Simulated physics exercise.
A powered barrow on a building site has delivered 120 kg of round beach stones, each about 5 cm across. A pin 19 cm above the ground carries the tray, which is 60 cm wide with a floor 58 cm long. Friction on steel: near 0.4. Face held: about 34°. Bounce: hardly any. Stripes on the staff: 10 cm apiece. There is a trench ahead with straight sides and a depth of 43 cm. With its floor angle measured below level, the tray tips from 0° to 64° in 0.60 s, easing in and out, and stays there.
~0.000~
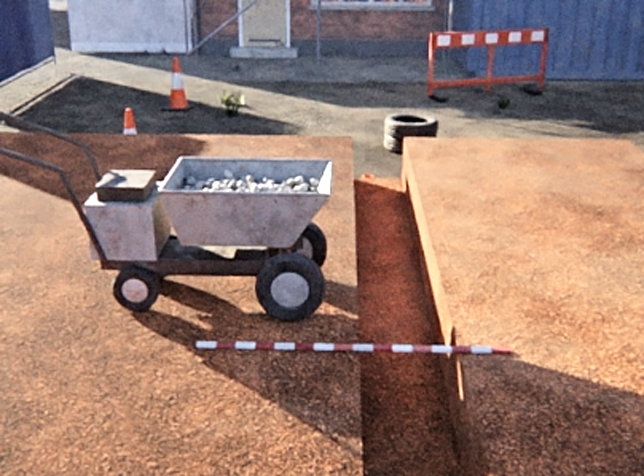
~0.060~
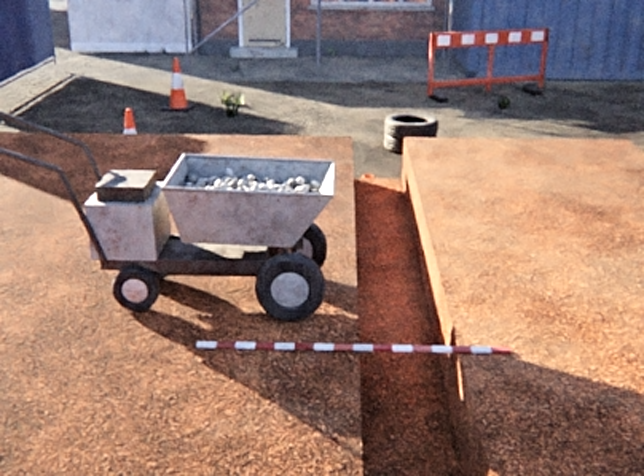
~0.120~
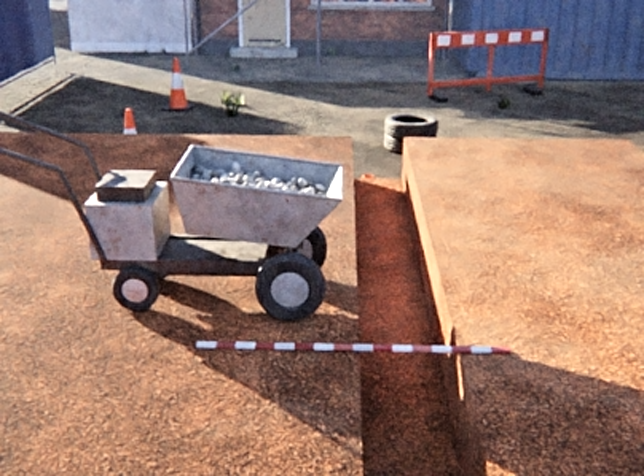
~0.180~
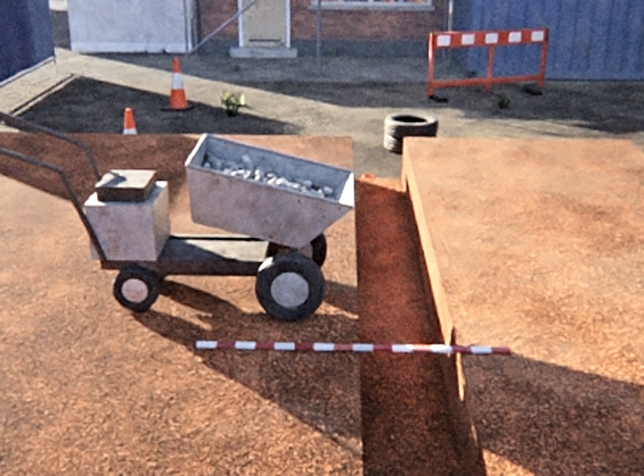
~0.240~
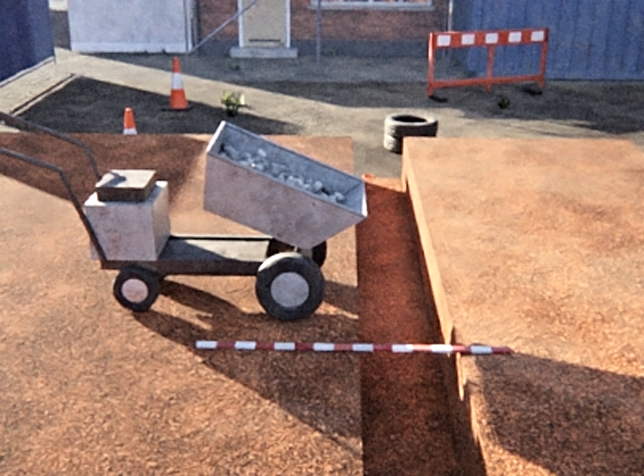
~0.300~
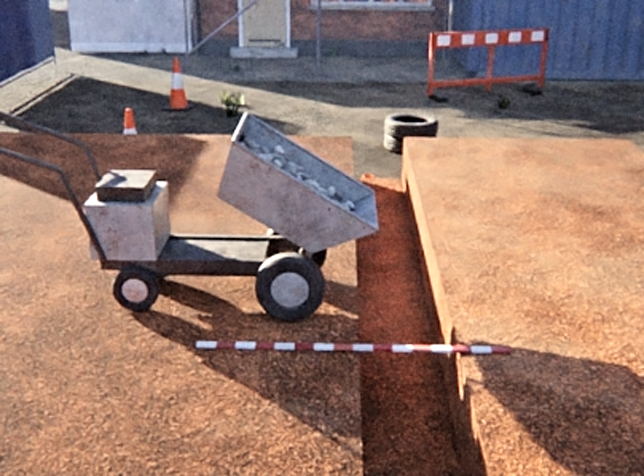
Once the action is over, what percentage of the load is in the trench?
About 58 in every hundred.
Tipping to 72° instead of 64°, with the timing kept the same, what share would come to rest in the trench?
Roughly 65%.
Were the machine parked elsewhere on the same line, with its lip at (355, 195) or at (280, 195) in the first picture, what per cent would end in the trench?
40 % and 90 %.
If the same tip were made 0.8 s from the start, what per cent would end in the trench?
Estimate: About 65 %.
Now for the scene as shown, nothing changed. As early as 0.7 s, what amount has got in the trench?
Some 15 per cent.
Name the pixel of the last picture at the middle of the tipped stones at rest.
Roughly at (429, 351).
After 0.4 s the floor is at 54°; 100 % in the tray; the foremost stones are at (377, 247).
After 0.7 s the floor is at 64°; 87 % in the tray, 13 % in the trench; the foremost stones are at (443, 295).
After 1.0 s the floor is at 64°; 37 % in the tray, 31 % in the trench, 32 % past the trench; the foremost stones are at (571, 308).
After 3.0 s the floor is at 64°; 9 % in the tray, 58 % in the trench, 32 % past the trench; the foremost stones are past the picture's edge.
